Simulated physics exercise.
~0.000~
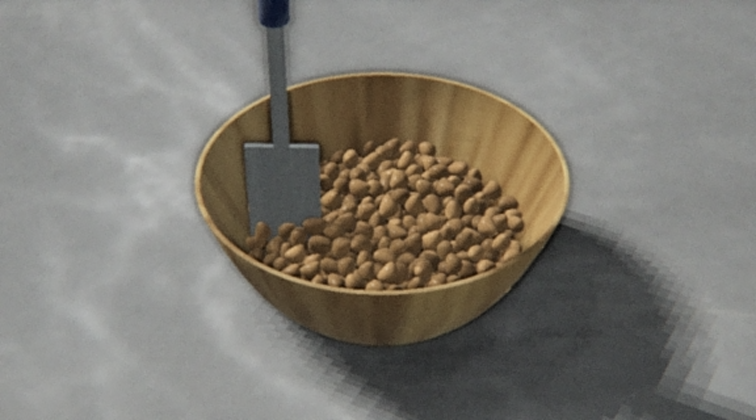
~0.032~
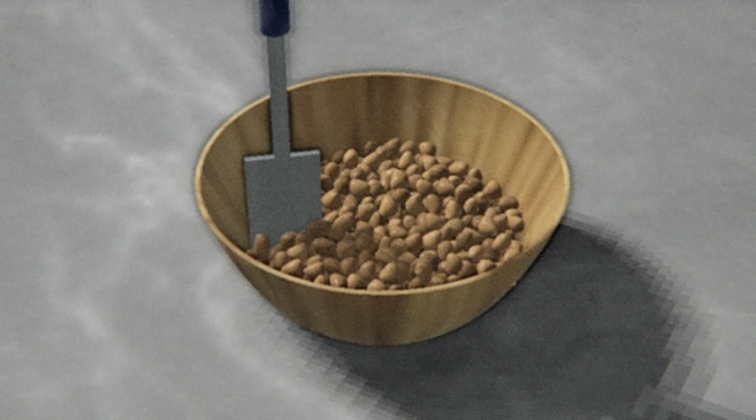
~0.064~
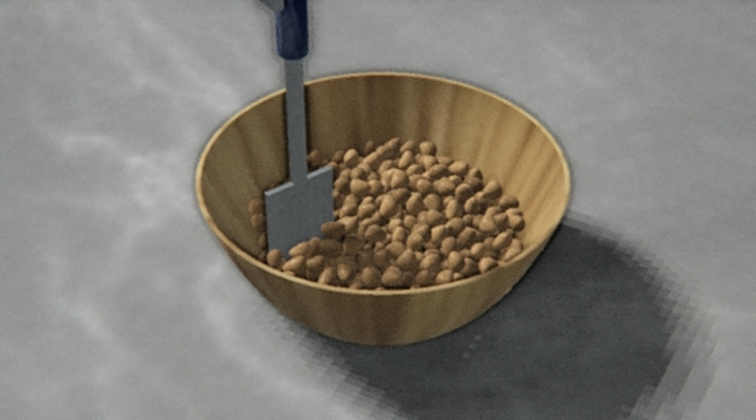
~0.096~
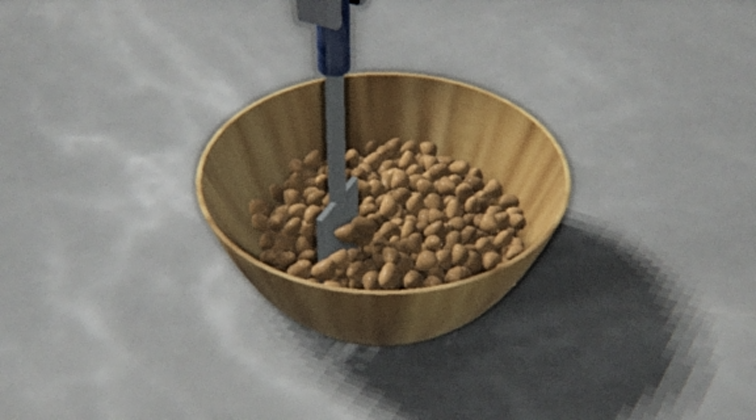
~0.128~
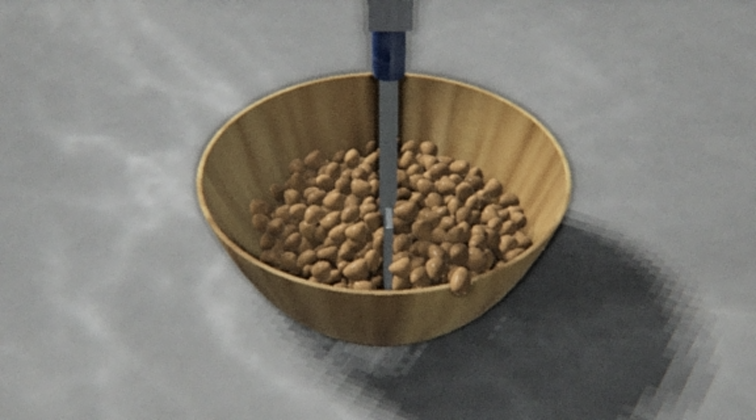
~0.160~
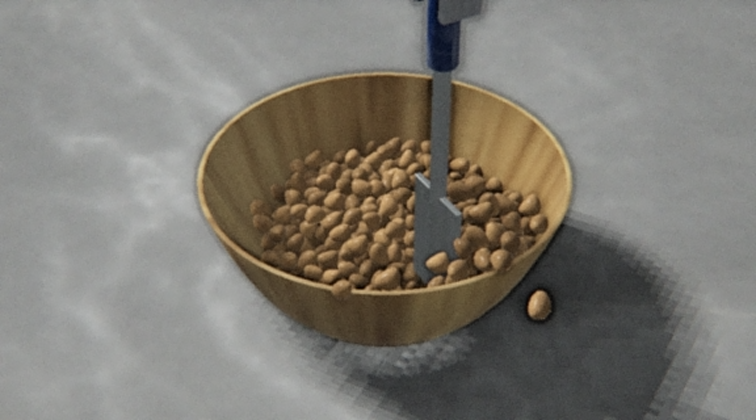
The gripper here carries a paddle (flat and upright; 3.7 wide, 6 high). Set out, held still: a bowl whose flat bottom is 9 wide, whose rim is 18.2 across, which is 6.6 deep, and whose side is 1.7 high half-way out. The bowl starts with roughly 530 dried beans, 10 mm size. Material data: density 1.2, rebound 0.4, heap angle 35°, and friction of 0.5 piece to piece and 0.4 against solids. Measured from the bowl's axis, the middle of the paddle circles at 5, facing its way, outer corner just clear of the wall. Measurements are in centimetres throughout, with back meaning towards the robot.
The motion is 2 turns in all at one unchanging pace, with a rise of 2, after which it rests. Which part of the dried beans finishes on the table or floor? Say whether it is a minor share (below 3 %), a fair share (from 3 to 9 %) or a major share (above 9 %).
A major share.
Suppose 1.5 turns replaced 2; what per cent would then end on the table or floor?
Close to 20 in a hundred.
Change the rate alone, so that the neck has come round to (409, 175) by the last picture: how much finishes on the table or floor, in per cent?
It comes to around 15 percent.
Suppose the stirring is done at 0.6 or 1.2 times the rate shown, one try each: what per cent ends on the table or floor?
I'd expect about 5 per cent, then about 25 per cent.
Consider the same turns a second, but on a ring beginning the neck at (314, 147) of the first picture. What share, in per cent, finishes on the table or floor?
Table or floor share: Near 5 %.
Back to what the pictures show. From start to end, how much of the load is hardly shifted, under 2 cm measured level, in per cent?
Roughly 35 percent of the load.
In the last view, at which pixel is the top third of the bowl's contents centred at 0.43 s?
Upper-third centre: Approx. (279, 210) px.
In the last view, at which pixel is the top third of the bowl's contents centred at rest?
Close to (408, 230).
After 0.43 s, 354° round, highest piece 9 above the table; 443 in the bowl, 60 on the table or floor, 29 in flight or on the tool.
After 0.70 s, 226° round, highest piece 8 above the table; 412 in the bowl, 115 on the table or floor, 5 in flight or on the tool.
After 1.03 s, 0° round, highest piece 5 above the table; 410 in the bowl, 122 on the table or floor.
After 1.73 s, 0° round, highest piece 5 above the table; 410 in the bowl, 122 on the table or floor.
In the end, 410 in the bowl, 122 on the table or floor. That is 23 % on the table or floor.
